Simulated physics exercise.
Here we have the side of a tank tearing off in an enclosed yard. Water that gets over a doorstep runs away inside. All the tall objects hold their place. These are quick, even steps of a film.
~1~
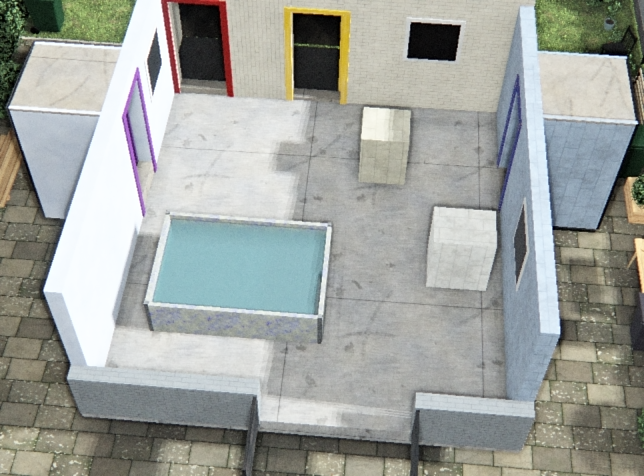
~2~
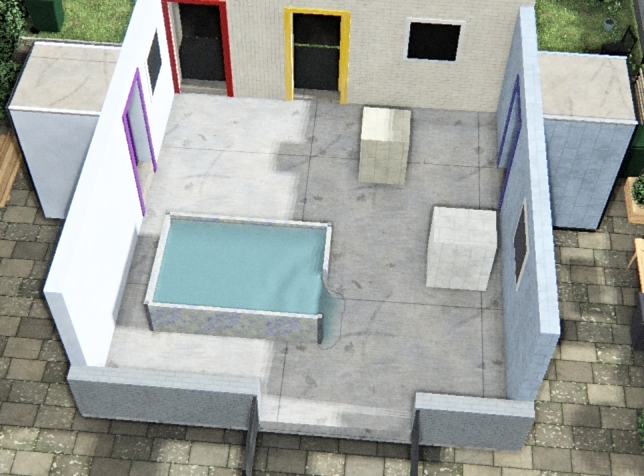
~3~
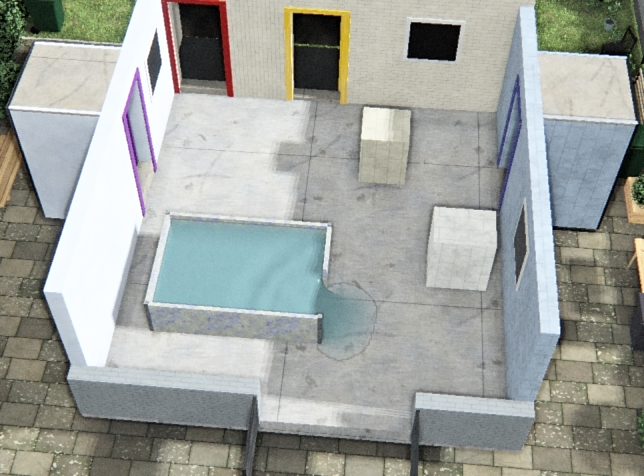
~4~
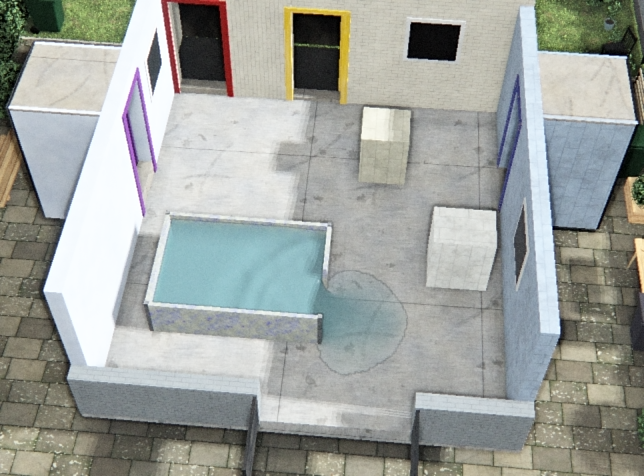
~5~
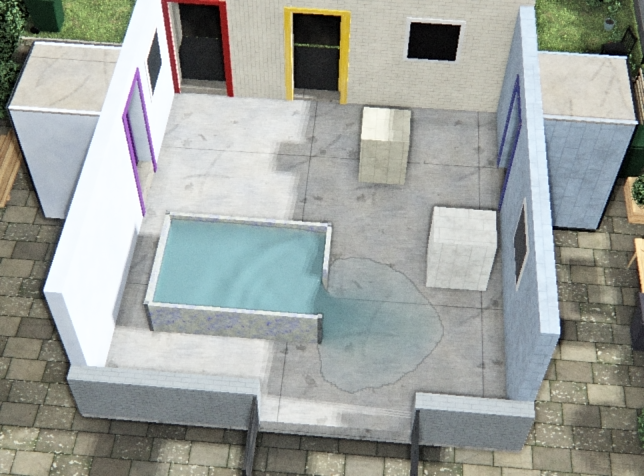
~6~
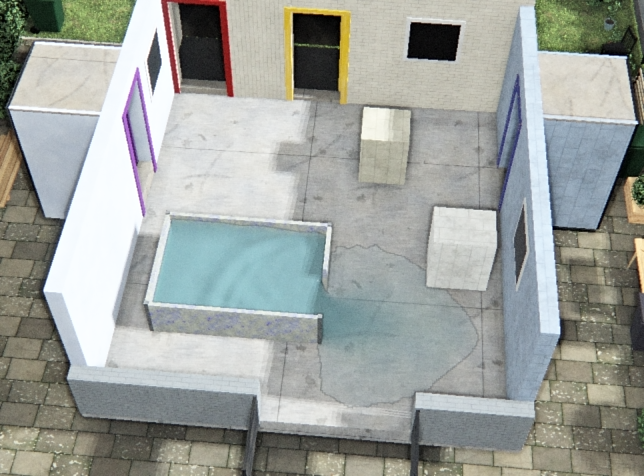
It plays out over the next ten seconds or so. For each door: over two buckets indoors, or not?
One by one: The yellow door admits no more than that; the blue door admits no more than that; the purple door admits no more than that; the red door admits no more than that.
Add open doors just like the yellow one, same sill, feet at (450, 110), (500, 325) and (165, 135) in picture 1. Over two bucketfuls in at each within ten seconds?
In that order: Lets less in, takes more, stays under.
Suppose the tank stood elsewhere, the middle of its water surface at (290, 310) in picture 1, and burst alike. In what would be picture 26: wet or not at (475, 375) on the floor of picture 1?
Verdict: Flooded.
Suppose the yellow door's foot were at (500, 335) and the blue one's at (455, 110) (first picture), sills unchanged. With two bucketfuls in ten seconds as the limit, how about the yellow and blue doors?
The yellow door goes over; the blue door floods.
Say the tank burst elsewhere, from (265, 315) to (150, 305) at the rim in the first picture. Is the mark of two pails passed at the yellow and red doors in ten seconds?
My reading: The yellow door holds; the red door is over.
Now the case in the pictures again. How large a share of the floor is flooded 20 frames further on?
About 40 per cent.
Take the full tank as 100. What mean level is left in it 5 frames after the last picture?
About 78 per cent.
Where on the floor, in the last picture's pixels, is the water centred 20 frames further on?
At about (327, 303).
A moment on, water covers 20 % of the floor; the yellow door not reached, the blue door not reached, the purple door not reached, the red door not reached.
Next, water covers 25 % of the floor; the yellow door not reached, the blue door not reached, the purple door not reached, the red door not reached.
Then, water covers 40 % of the floor; the yellow door not reached, the blue door wet at the sill, nothing in, the purple door not reached, the red door not reached.
Later, water covers 55 % of the floor; the yellow door wet at the sill, nothing in, the blue door wet at the sill, nothing in, the purple door not reached, the red door not reached.
In the end, water covers 95 % of the floor; the yellow door wet at the sill, nothing in, the blue door under two buckets in, the purple door wet at the sill, nothing in, the red door wet at the sill, nothing in.
